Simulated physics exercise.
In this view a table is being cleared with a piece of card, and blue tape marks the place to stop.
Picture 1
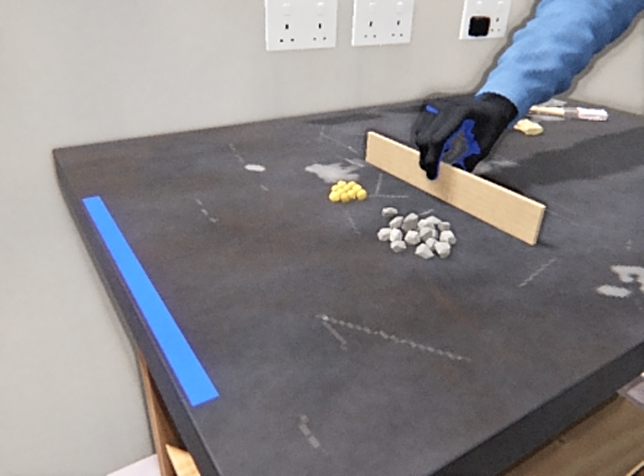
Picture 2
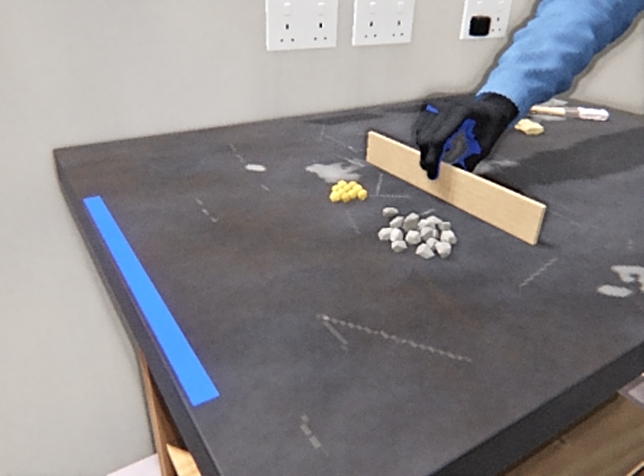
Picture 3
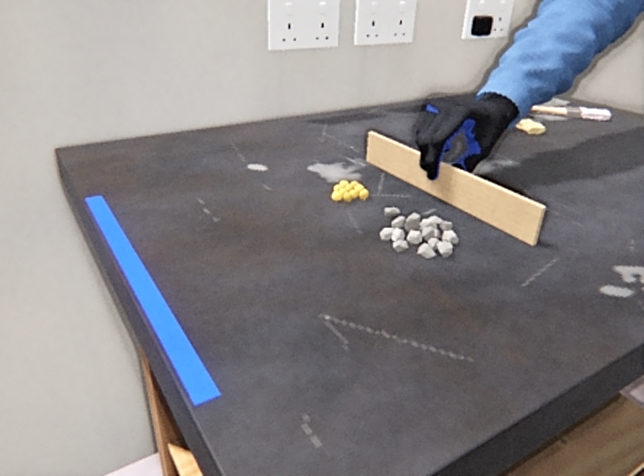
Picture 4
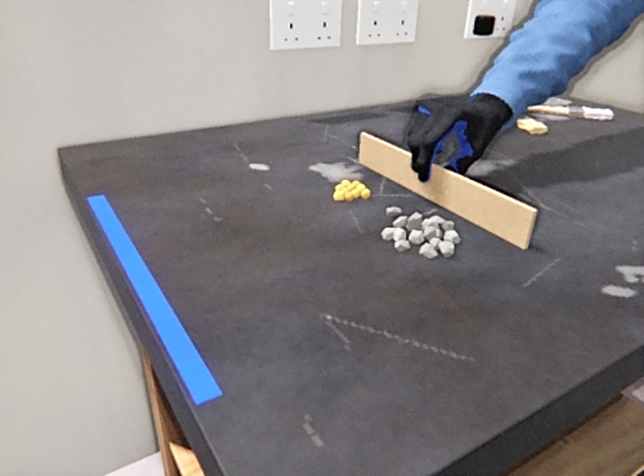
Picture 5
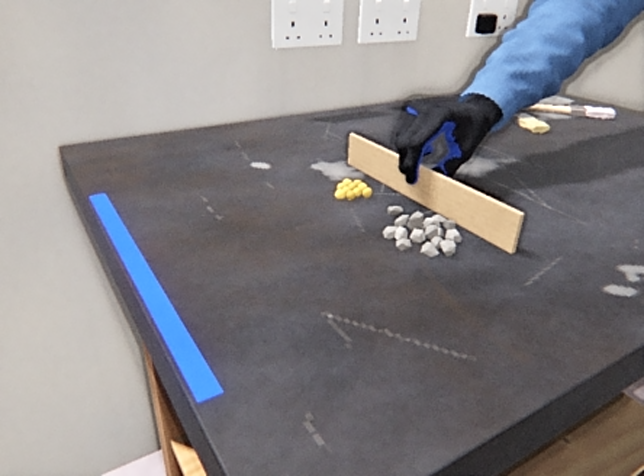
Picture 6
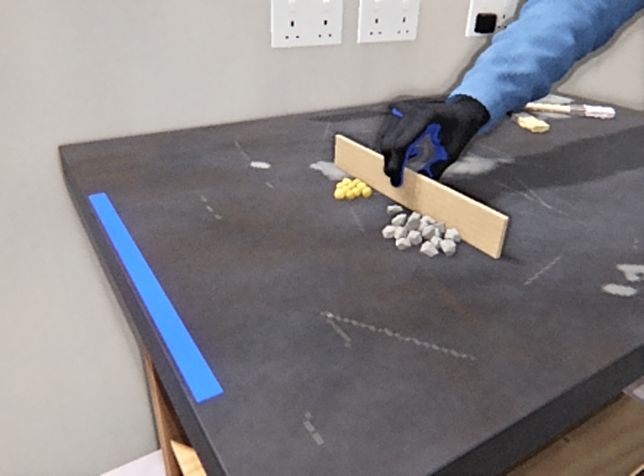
A black-gloved hand holding a strip of card still on a dark table, then sliding it left towards grey gravel and yellow pieces.
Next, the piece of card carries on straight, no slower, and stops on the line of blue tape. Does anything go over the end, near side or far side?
Front portion: Some of it goes over; back portion: Some of it goes over.
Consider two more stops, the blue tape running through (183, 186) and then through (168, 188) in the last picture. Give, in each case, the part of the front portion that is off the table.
With the first line you'd get 0 % off the table, and with the second 0 %.
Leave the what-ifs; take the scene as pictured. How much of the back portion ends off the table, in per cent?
It works out to around 100 in a hundred.
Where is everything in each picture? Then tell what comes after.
In the first frame, piece of card at (524, 217), at rest; blue tape at (95, 204), right by the edge; edge at (118, 280); front portion at (422, 230), a few bits of gravel; back portion at (352, 194), a few puffed corn balls.
In the second frame, piece of card at (524, 217), at rest; back portion at (352, 194).
In the third frame, piece of card at (524, 218); front portion at (424, 230).
In the fourth frame, piece of card at (516, 221); back portion at (356, 193).
In the fifth frame, piece of card at (503, 225); front portion at (428, 228).
In the sixth frame, piece of card at (487, 229); blue tape at (100, 201); edge at (124, 276); front portion at (423, 230), about a quarter pushed along; back portion at (357, 192).
Then, 0.97 s past the last view, piece of card still moving, near (283, 196); front portion all on the table, its front near (260, 267); back portion all on the table, its front near (242, 216).
Then, 1.97 s past the last view, piece of card stopped at the blue tape; front portion most over the edge; back portion about half over the edge.
Then, 2.25 s past the last view, piece of card stopped at the blue tape; front portion all over the edge; back portion all over the edge.
Finally, piece of card stopped at the blue tape; front portion all over the edge; back portion all over the edge.
